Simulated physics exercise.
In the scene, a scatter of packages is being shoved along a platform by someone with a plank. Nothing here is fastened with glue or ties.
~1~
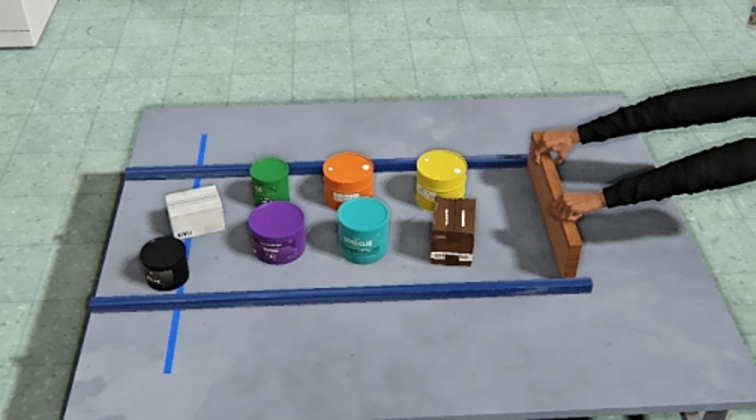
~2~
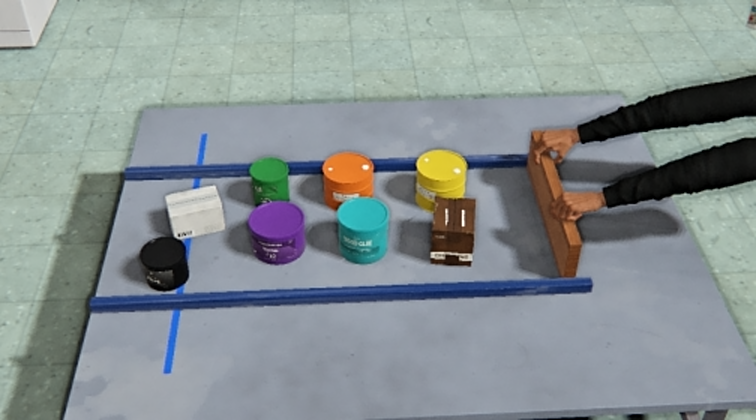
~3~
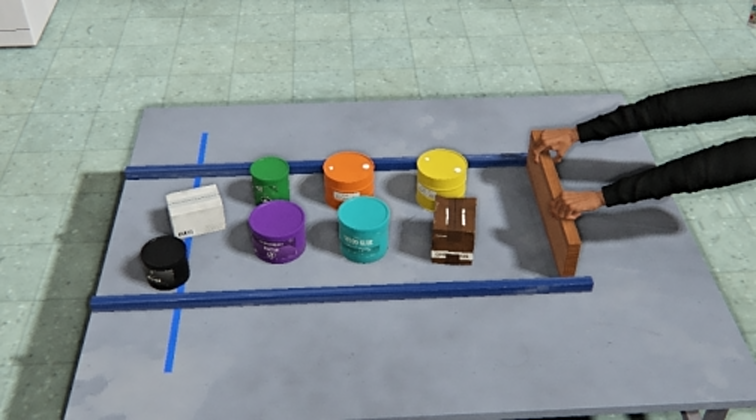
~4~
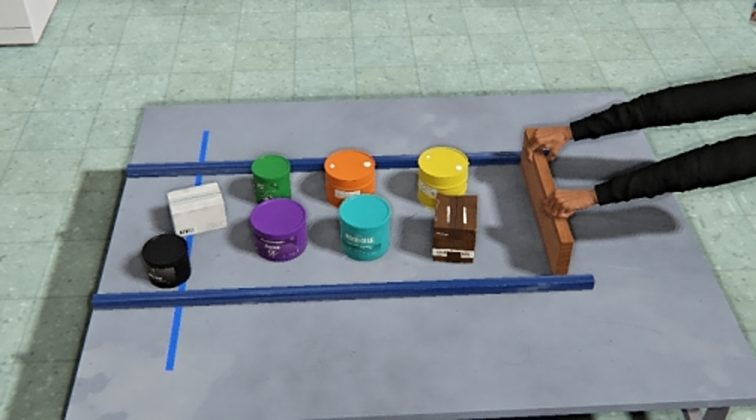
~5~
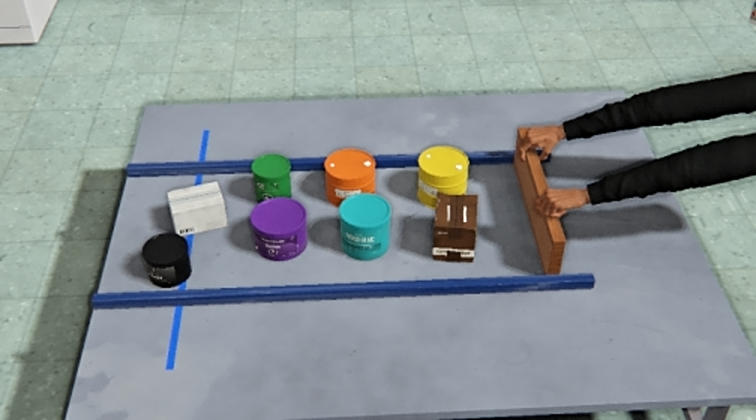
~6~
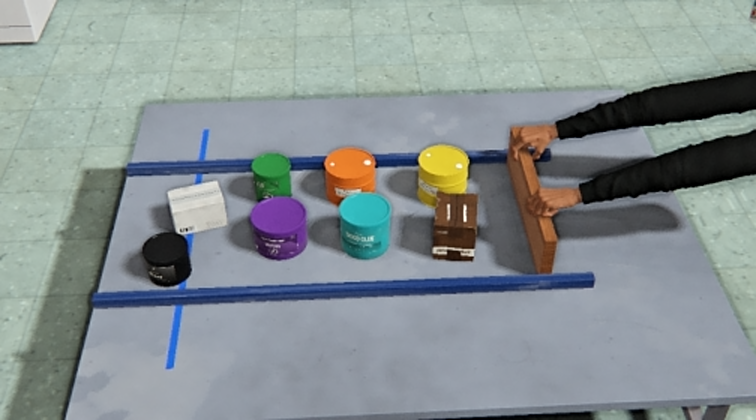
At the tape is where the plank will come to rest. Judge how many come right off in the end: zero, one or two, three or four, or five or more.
In the end, three or four come right off.
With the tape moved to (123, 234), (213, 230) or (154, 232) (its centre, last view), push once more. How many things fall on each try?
Try by try, 8, 3 and 6.
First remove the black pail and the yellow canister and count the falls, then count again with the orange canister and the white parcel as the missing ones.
That gives 2 for the first pair taken away and 1 for the second.
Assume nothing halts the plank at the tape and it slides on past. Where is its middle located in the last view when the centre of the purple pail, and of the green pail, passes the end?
First near (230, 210), second near (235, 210).
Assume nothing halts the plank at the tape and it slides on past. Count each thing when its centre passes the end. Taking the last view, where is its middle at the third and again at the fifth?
I'd put it close to (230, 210) and later close to (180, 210).
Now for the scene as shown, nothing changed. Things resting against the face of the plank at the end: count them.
Number: 2.
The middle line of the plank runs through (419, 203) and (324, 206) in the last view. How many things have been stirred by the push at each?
So 4, and at the other place 7.
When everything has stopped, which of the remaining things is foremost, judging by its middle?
Answer: The orange canister.
Soon after, none off yet; black pail at rest near (168, 260); white parcel at rest near (197, 208); green pail at rest near (272, 181).
Then, none off yet; black pail moving near (163, 262); white parcel moved about its own width near (163, 208); green pail moved well along near (190, 176).
At rest, the number that fall off is three or four; fallen, purple pail, green pail and white parcel.
